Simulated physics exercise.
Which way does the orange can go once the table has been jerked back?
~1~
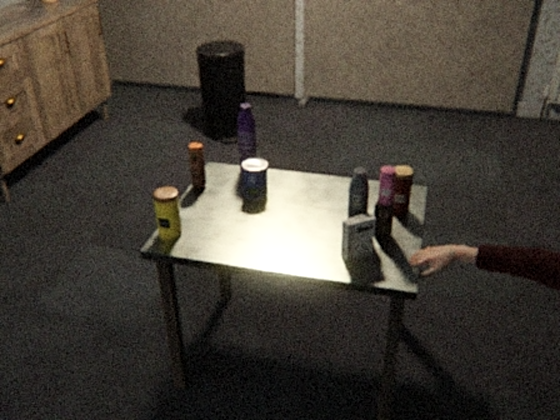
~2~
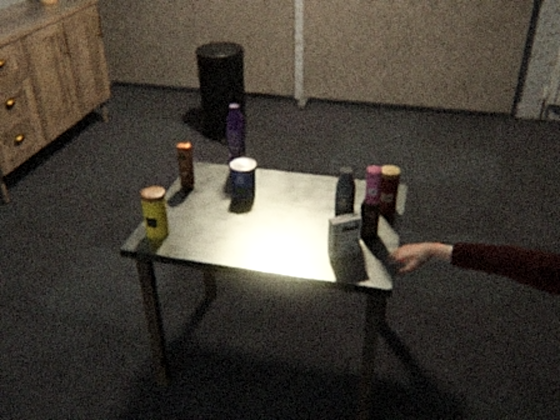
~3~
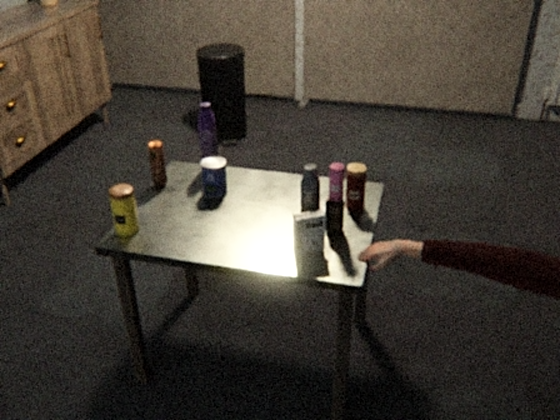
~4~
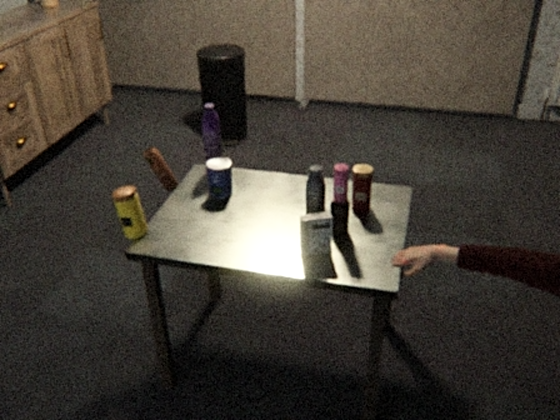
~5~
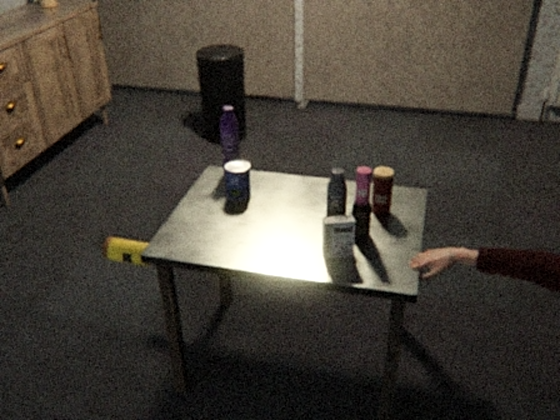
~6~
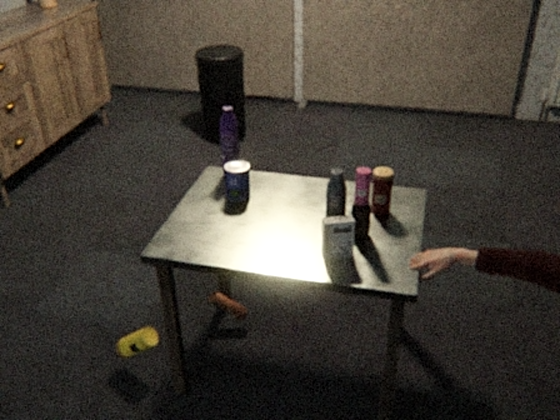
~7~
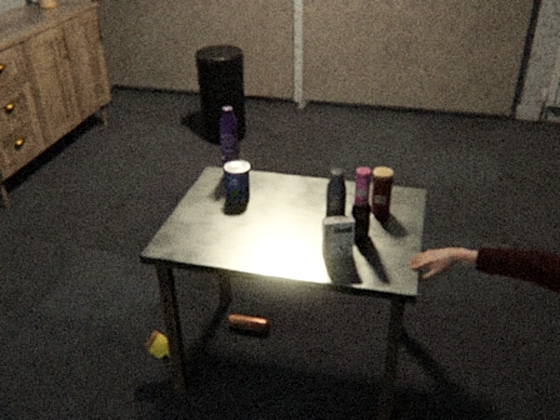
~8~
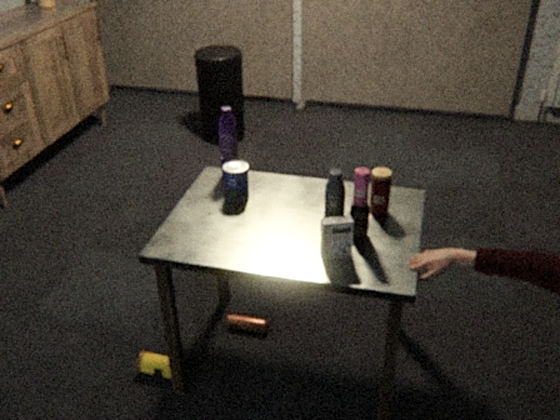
It goes down, dropping from the left side of the table to the floor, where it ends up lying on its side.
A light work table holding bottles, cans, a tin, a jar and a white packet slides to the left, with a hand at its right edge. The table then jerks back to the right, and the orange can and yellow jar lean at its left side. Both go over the left edge and drop to the dark floor. The orange can comes to rest on its side beneath the table, while the yellow jar tumbles near the left front leg and ends on its side. The other things remain upright on the tabletop, with the hand still by the right edge.
